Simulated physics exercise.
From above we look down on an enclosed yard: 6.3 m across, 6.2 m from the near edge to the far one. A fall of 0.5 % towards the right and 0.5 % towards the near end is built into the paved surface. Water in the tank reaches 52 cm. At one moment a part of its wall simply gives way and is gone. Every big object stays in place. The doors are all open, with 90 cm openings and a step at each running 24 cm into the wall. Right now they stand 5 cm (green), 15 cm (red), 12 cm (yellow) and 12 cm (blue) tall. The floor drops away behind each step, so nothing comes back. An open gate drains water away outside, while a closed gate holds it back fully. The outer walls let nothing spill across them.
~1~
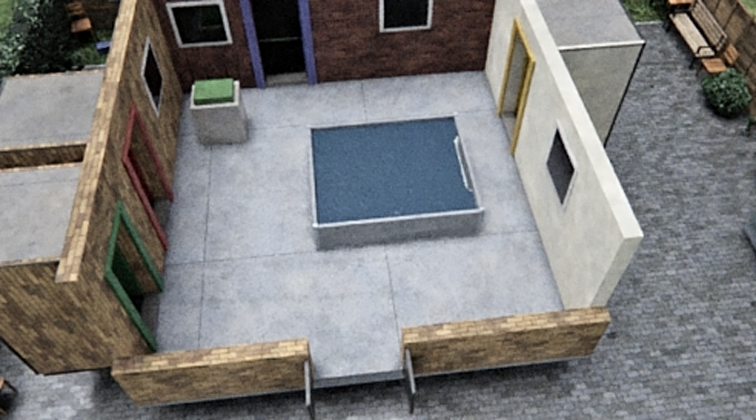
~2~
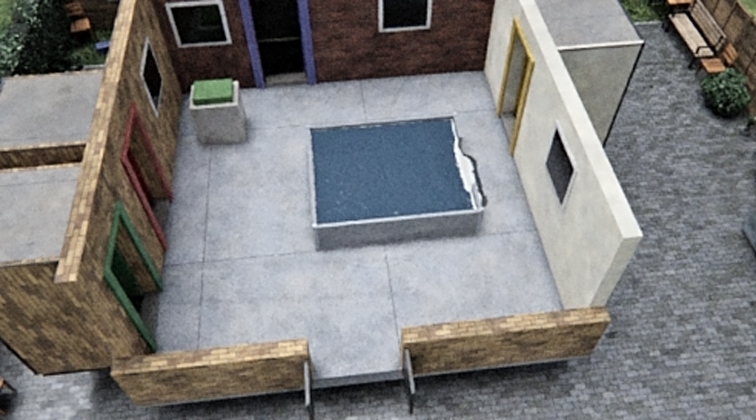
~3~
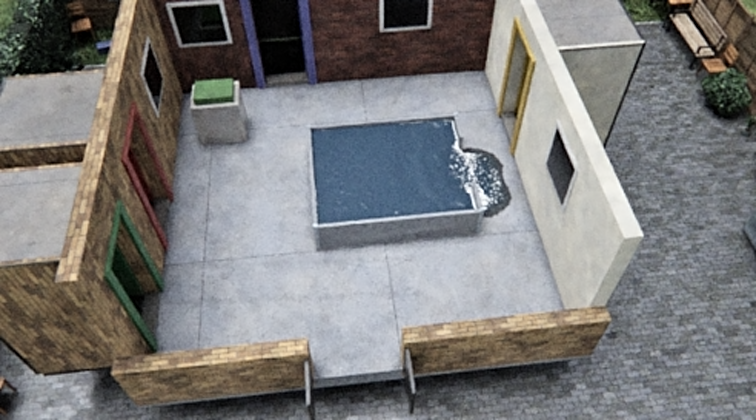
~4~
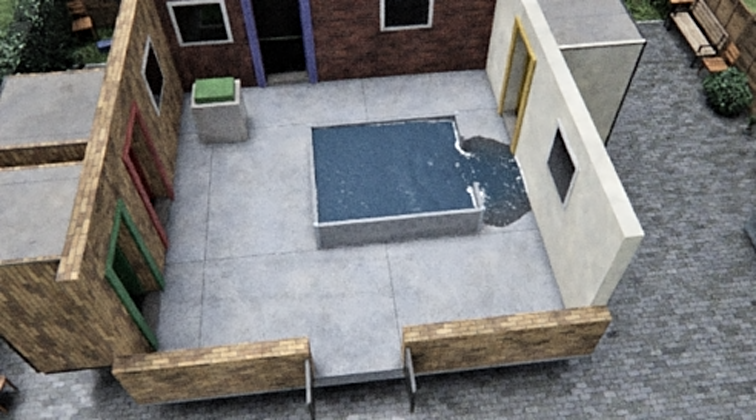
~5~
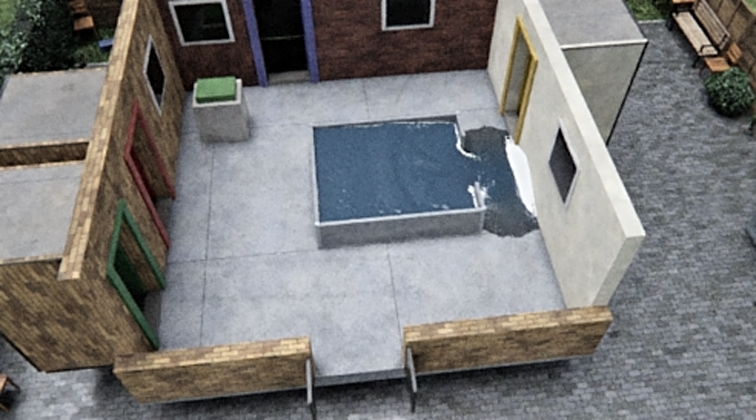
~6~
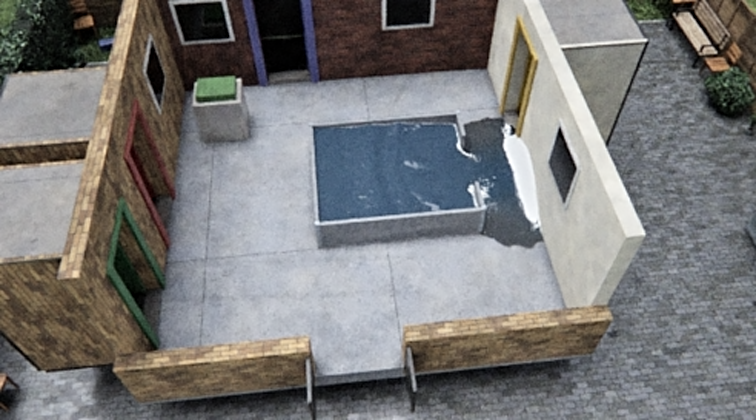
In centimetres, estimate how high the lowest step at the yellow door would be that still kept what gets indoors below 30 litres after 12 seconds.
It comes to roughly 16 cm.
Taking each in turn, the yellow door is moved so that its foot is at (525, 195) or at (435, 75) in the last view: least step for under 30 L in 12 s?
In turn: About 35 cm, about 14.5 cm.
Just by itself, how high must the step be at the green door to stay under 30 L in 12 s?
The green one would have to be about 6.5 cm high.
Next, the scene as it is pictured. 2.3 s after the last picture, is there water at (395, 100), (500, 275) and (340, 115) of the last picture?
In the order asked: Soaked, soaked, untouched.
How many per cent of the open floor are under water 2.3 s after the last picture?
Roughly 35 percent of the floor is wet.
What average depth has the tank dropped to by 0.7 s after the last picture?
Close to 41 cm deep on average.
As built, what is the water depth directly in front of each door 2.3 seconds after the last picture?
Depths in cm - green: 0, red: 0, yellow: 18, blue: 0.
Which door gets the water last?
I'd say the red one.
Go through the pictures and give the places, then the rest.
Still water, 52 cm deep, in the tank at (390, 169); the yellow door at (515, 94) is dry, in the first frame.
The gap is at (463, 176), the front 0.3 m out at (482, 202); the back of the tank holds 52 cm, in the second frame.
Water pours out at (464, 177) and has run 0.7 m, to (506, 199); about 8 cm deep outside, 52 cm at the back, in the third frame.
The gap is at (464, 176), the front 1.0 m out at (528, 202); the back of the tank holds 52 cm, in the fourth frame.
The front is at (536, 223), 1.2 m from the gap at (466, 175); 1.9 m2 of floor is wet, 52 cm left at the back, in the fifth frame.
The gap is at (466, 174), the front 1.3 m out at (541, 237); the back of the tank holds 52 cm; water is at the yellow door at (517, 92), in the sixth frame.
Then, 0.7 s after the last picture water covers 10 % of the floor, deepest (42 cm) near (516, 181); 19 cm at the yellow door, 4 litres in over its 12 cm step.
Then, 2.3 s after the last picture water covers 35 % of the floor, deepest (34 cm) near (516, 181); 18 cm at the yellow door, 43 litres in over its 12 cm step.
Then, 11.3 s after the last picture water covers 100 % of the floor, deepest (11 cm) near (253, 367); 6 cm at the yellow door, 69 litres in over its 12 cm step.
At the yellow door as built, the water peaked near 20 cm, 1.5 s after the last picture.
With a step of 13.5 cm, 53 litres would have come in within the 12 s; with 18 cm, 21 litres. So under 30 litres takes about 16 cm.
